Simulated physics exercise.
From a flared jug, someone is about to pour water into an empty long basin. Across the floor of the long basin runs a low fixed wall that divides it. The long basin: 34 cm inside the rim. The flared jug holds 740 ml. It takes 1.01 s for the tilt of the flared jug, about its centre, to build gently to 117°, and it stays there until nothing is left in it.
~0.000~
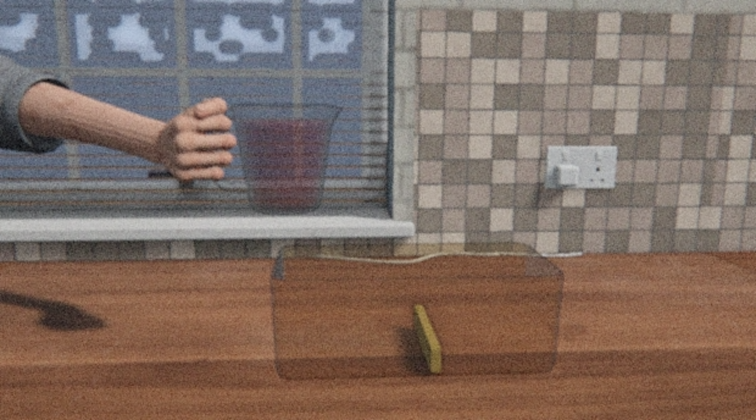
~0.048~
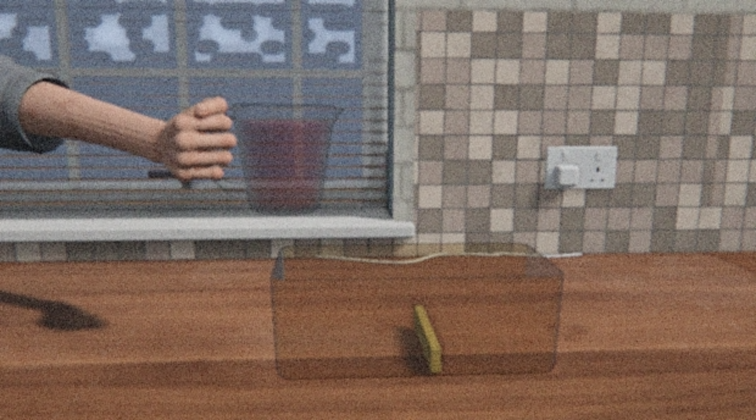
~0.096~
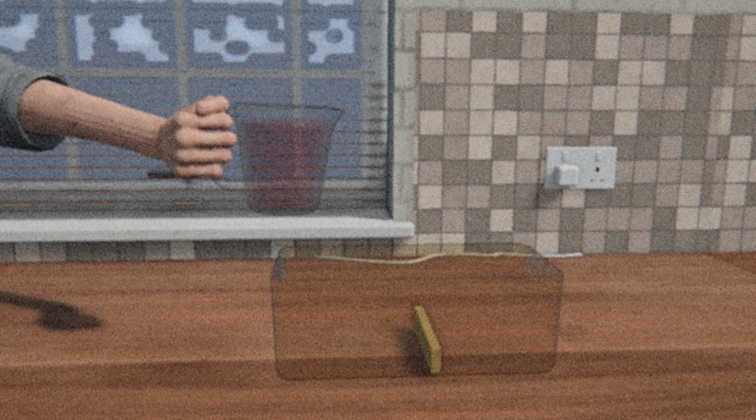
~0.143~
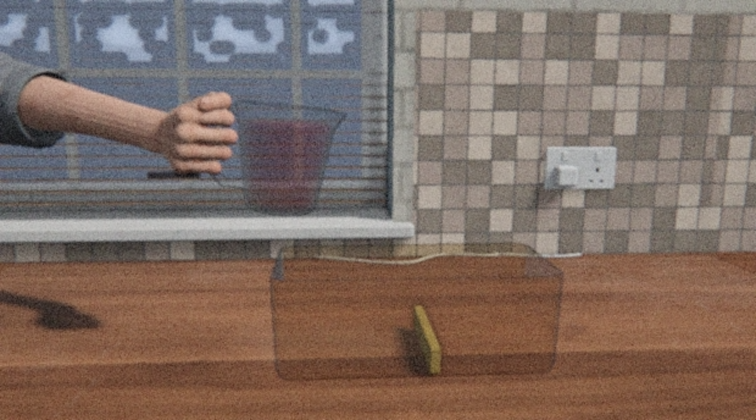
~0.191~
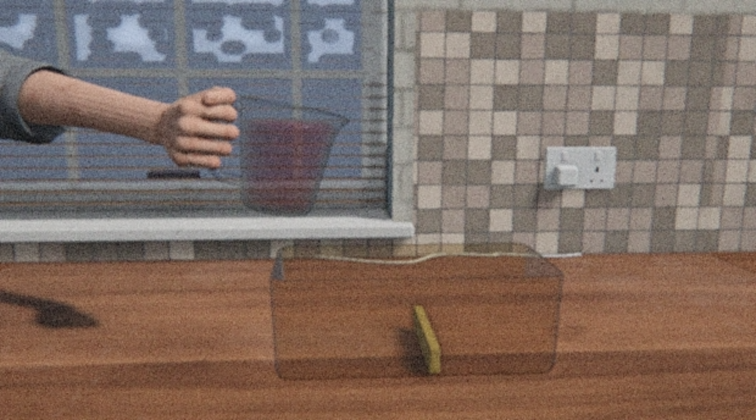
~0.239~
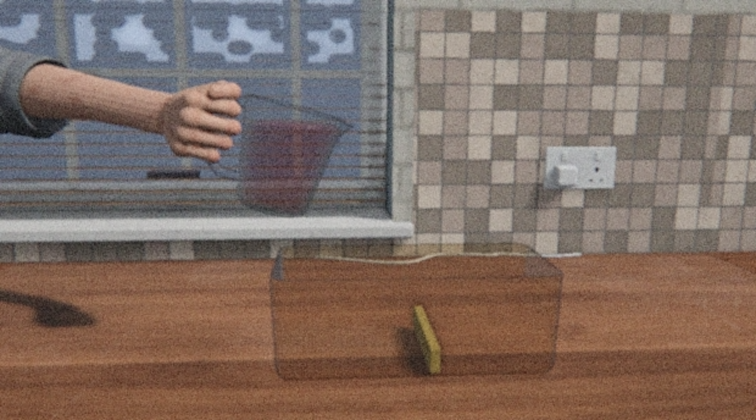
On a wooden kitchen counter, an empty, clear long basin with a small yellow wall inside sits below a window and a tiled backsplash. At the left, a hand holds a flared jug of reddish liquid upright, then gradually tilts it slightly to the right, while the basin stays still.
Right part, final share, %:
19 %.
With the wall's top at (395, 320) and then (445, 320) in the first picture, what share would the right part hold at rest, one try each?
The first gives near 50 per cent and the second near 10 per cent.
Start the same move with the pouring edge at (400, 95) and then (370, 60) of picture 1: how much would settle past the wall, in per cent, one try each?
The first try gives around 70 percent, the second around 55 percent.
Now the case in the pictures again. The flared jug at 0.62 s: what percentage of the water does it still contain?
At that time about 66 in a hundred parts are still held.
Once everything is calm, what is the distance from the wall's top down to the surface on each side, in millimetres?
Left: Roughly 10 mm; right: Roughly 24 mm.
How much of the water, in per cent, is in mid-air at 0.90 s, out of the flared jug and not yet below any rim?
Estimate: Around 12 per cent.
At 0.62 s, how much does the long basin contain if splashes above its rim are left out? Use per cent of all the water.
About 12 per cent.
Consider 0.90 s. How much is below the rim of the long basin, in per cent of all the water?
That comes to about 80 percent.
By 0.62 s the tilt is 79° and 65 per cent is still to pour, 12 is left of the wall and 1 right of it.
By 0.90 s the tilt is 114° and 8 per cent is still to pour, 73 is left of the wall and 8 right of it.
By 1.19 s the tilt is 117° and 0 per cent is still to pour, 81 is left of the wall and 16 right of it.
By 1.51 s the tilt is 117° and 0 per cent is still to pour, 78 is left of the wall and 19 right of it.
At rest 78 per cent lies left of the wall, 19 right of it and 3 outside.
